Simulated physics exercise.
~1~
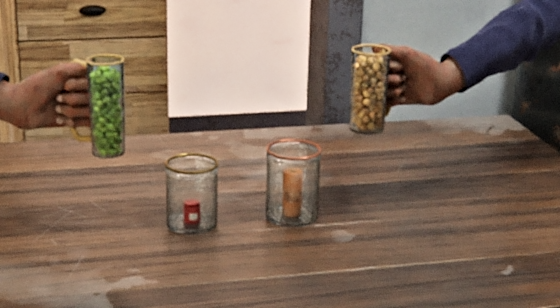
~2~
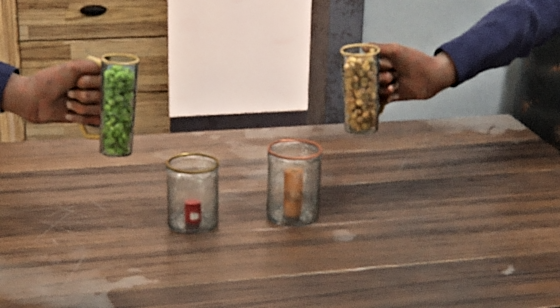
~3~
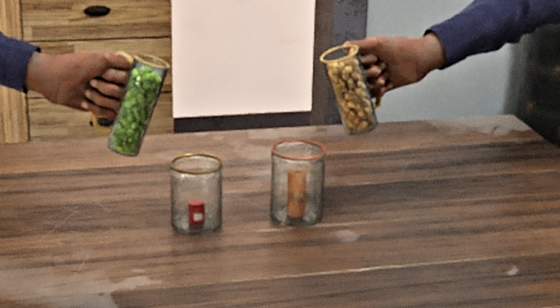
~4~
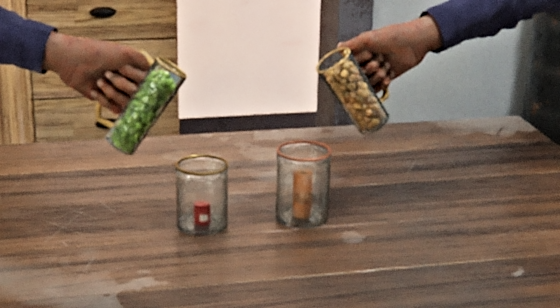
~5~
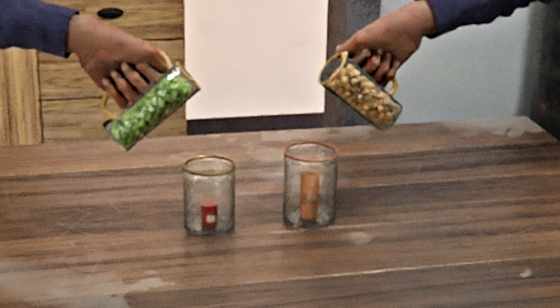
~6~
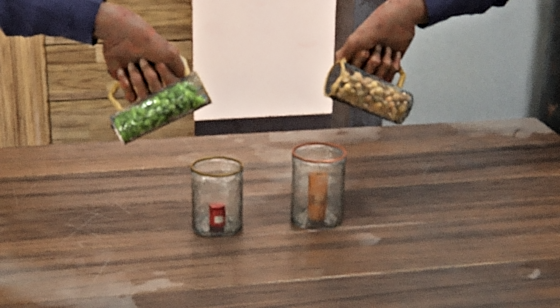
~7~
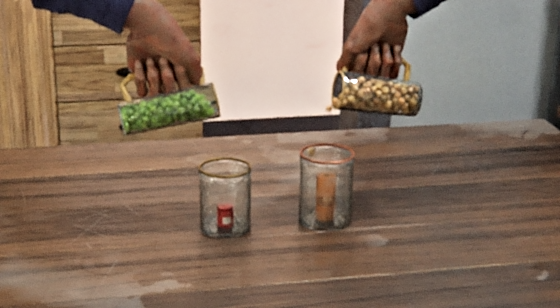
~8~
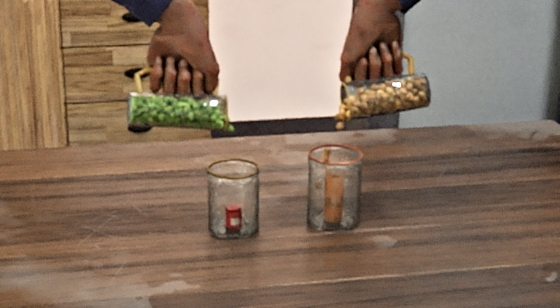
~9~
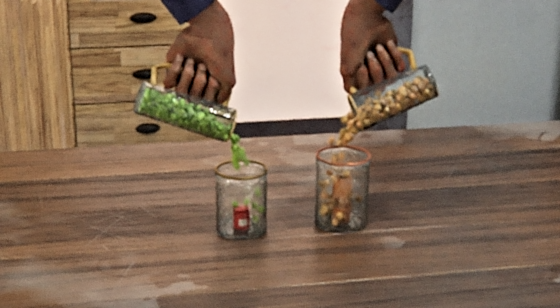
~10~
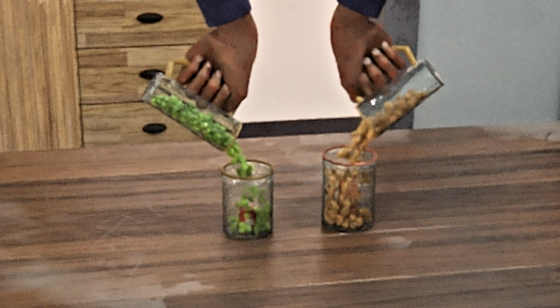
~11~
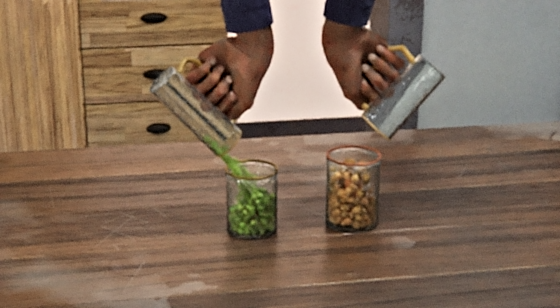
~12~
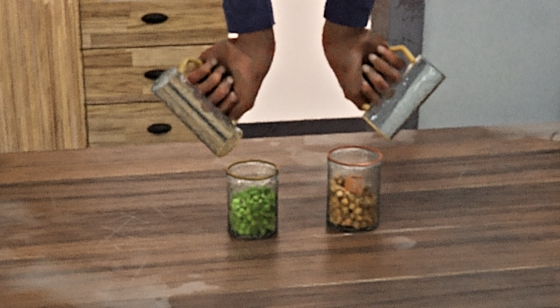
Two hands pour green and tan pieces into glasses, covering only the left object completely.
